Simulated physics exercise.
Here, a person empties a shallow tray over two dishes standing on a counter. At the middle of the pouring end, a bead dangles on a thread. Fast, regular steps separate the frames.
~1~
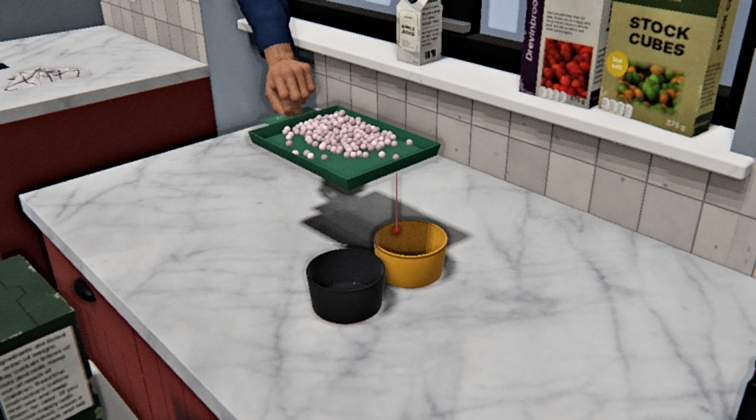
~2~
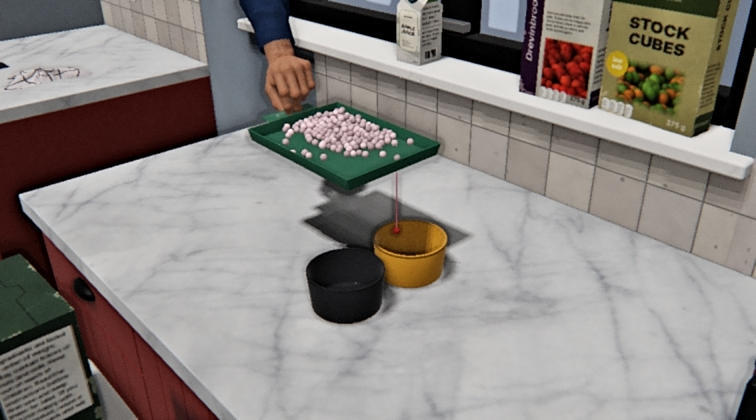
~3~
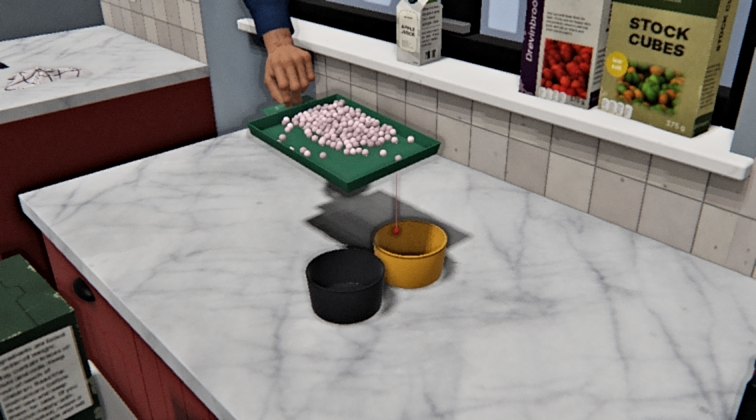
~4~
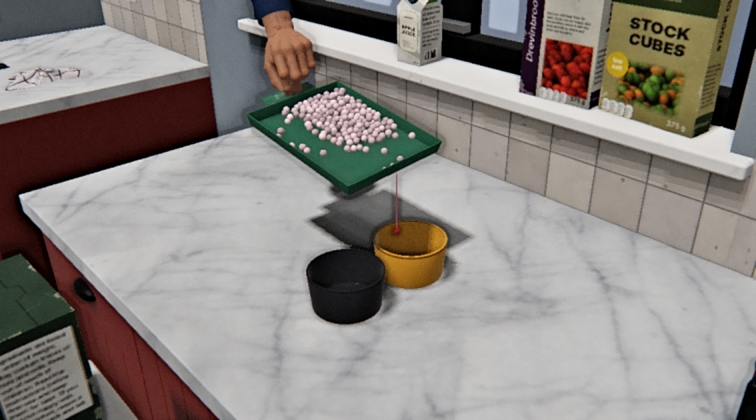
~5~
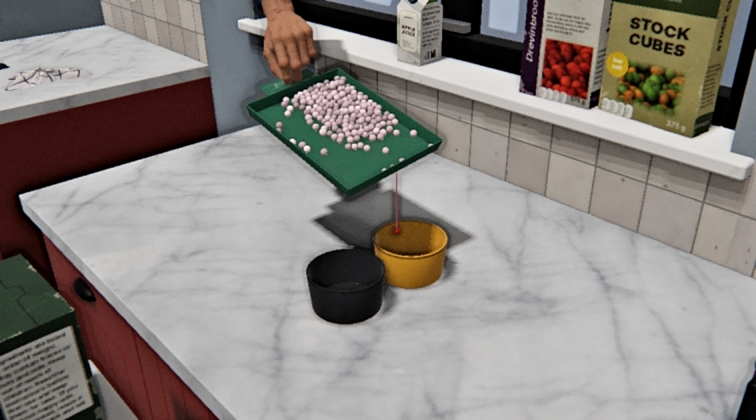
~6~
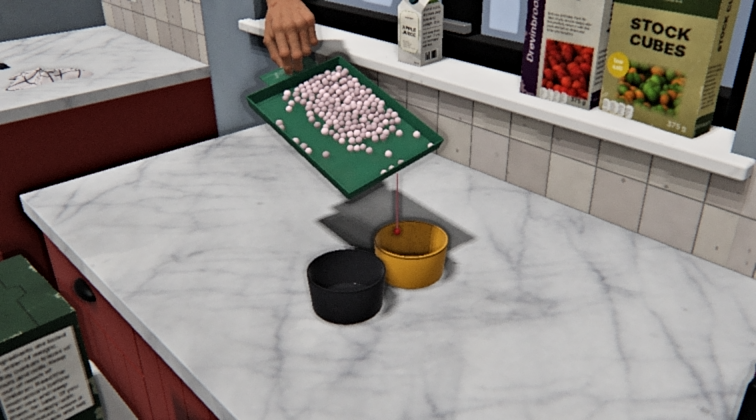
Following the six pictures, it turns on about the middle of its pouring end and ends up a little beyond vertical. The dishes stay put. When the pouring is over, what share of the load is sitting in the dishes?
The dishes hold more than half of it.
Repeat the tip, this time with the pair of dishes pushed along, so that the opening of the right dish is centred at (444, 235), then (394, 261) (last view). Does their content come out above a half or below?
In the first position past half, in the second past half.
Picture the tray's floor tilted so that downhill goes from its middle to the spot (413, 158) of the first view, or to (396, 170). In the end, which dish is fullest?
Okay, first try the right-side one, second try the right-side one.
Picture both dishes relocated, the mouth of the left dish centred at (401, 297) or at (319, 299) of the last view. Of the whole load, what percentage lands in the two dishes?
Roughly 20 % and 70 %.
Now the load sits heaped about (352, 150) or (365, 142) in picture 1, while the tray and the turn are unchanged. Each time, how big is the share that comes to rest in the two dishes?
Roughly 80 and 80 percent, in that order.
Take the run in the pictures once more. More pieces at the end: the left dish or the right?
Pick: The one placed left.
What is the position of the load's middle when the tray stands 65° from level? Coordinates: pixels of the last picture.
Roughly (363, 198).
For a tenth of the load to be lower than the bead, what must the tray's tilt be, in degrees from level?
Around 60 degrees of turn.
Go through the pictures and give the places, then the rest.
The first picture shows corners of the pouring end (348, 178) and (437, 144), level; middle of the load (342, 134), sugar pearls; left dish (372, 300); right dish (436, 265); bead on its thread (397, 231).
The second picture shows corners of the pouring end (348, 178) and (437, 143), level; middle of the load (341, 131).
The third picture shows corners of the pouring end (348, 180) and (437, 142), tipped barely, lowest at the left corner; middle of the load (341, 126).
The fourth picture shows corners of the pouring end (349, 184) and (438, 141), tipped a little, lowest at the left corner; middle of the load (342, 118).
The fifth picture shows corners of the pouring end (349, 187) and (439, 139), tipped clearly, lowest at the left corner; middle of the load (342, 111), about a tenth on the move.
The sixth picture shows corners of the pouring end (350, 190) and (440, 139), tipped clearly, lowest at the left corner; middle of the load (344, 107), almost all on the move; left dish (372, 301); right dish (437, 266).
Just after the last frame, tray tipped steeply; roughly half on the tray; about a tenth in the left dish; about a tenth outside both; roughly a quarter in the air.
A moment on, tray tipped past a quarter turn; about a tenth on the tray; roughly half in the left dish; just a few in the right dish; roughly a quarter outside both; about a tenth in the air.
Further on, tray tipped past a quarter turn; roughly two thirds in the left dish; just a few in the right dish; roughly a quarter outside both.
When it is over, tray tipped past a quarter turn; roughly two thirds in the left dish; just a few in the right dish; roughly a quarter outside both.
